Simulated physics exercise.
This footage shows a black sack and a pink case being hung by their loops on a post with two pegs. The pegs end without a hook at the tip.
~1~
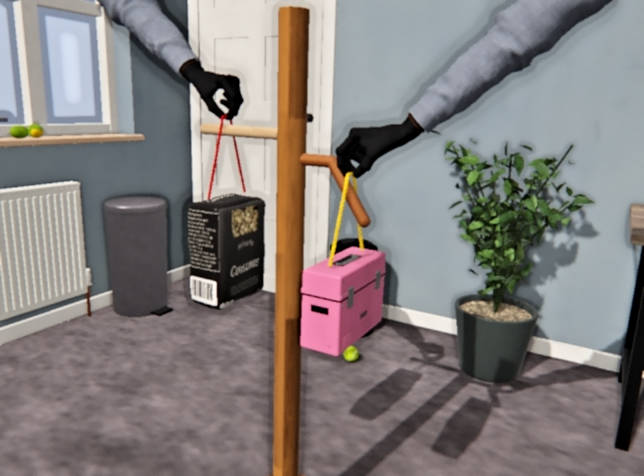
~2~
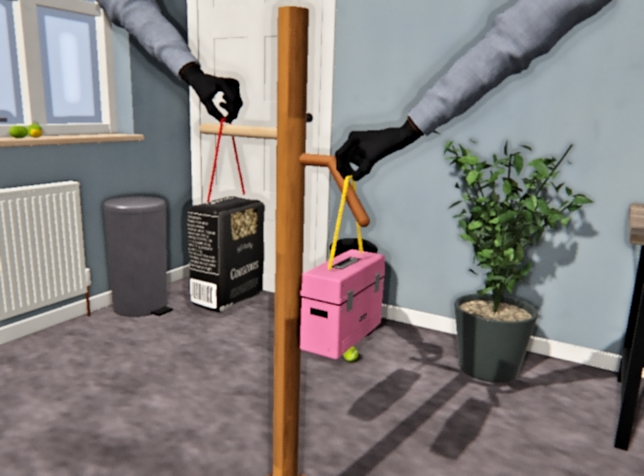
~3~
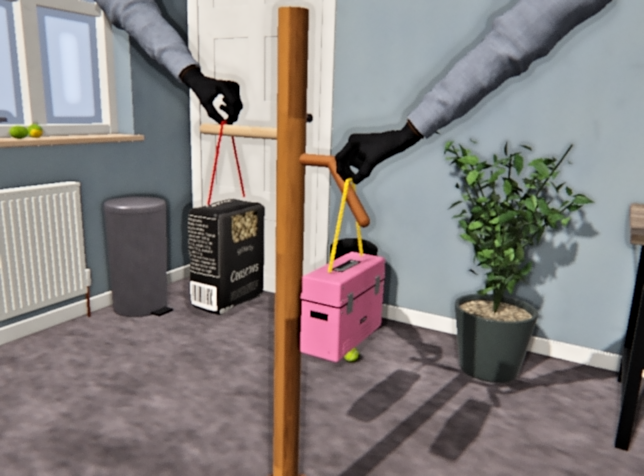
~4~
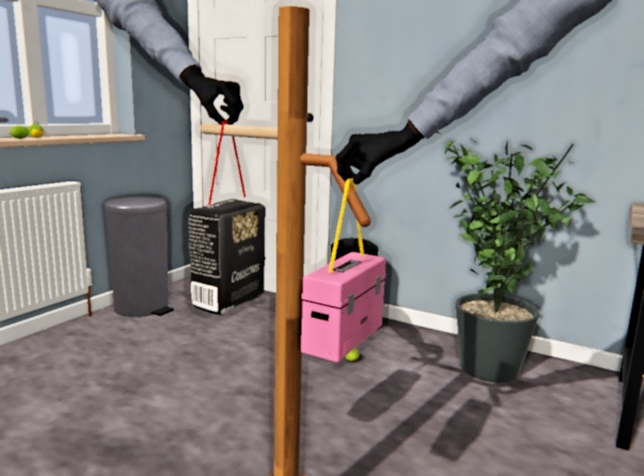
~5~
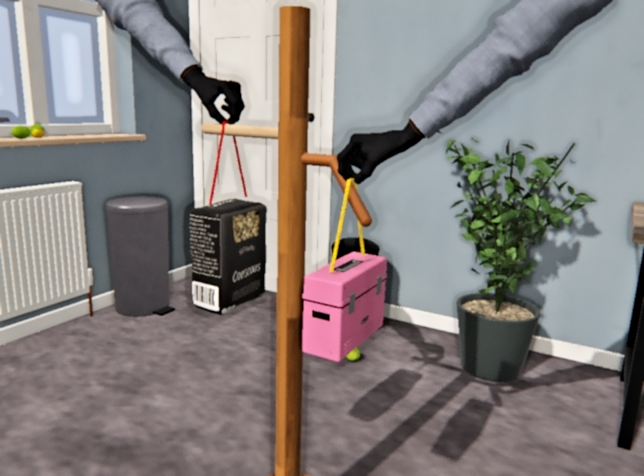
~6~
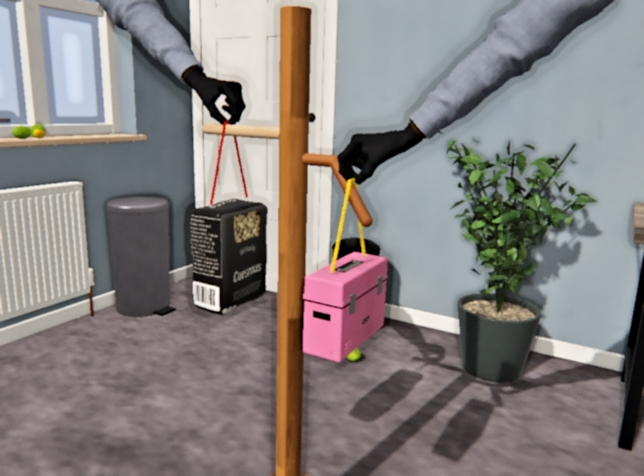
The video shows two black-gloved hands holding a black sack and a pink case by their loops at a wooden post with a level left peg and a down-sloping right peg; both items shift down very slightly, then barely move.
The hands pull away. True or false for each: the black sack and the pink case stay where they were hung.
Black sack - true. Pink case - false.
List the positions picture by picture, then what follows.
The first picture shows black sack (228, 249); pink case (345, 297); left peg tip (206, 129); right peg tip (364, 221).
The second picture shows black sack (228, 252); pink case (345, 300).
The third picture shows black sack (228, 254); pink case (345, 303).
The fourth picture shows black sack (229, 255); pink case (346, 303).
The fifth picture shows black sack (230, 254); pink case (347, 303).
The sixth picture shows black sack (230, 255); pink case (348, 303); left peg tip (208, 129), about level; right peg tip (366, 221), sloping steeply down.
Then, 0.22 s after the last picture, black sack hanging near (231, 256); pink case falling near (345, 357).
Then, 0.40 s after the last picture, black sack hanging near (230, 256); pink case on the floor.
At rest, black sack hanging near (229, 256); pink case on the floor. The black sack holds on and the pink case comes down.
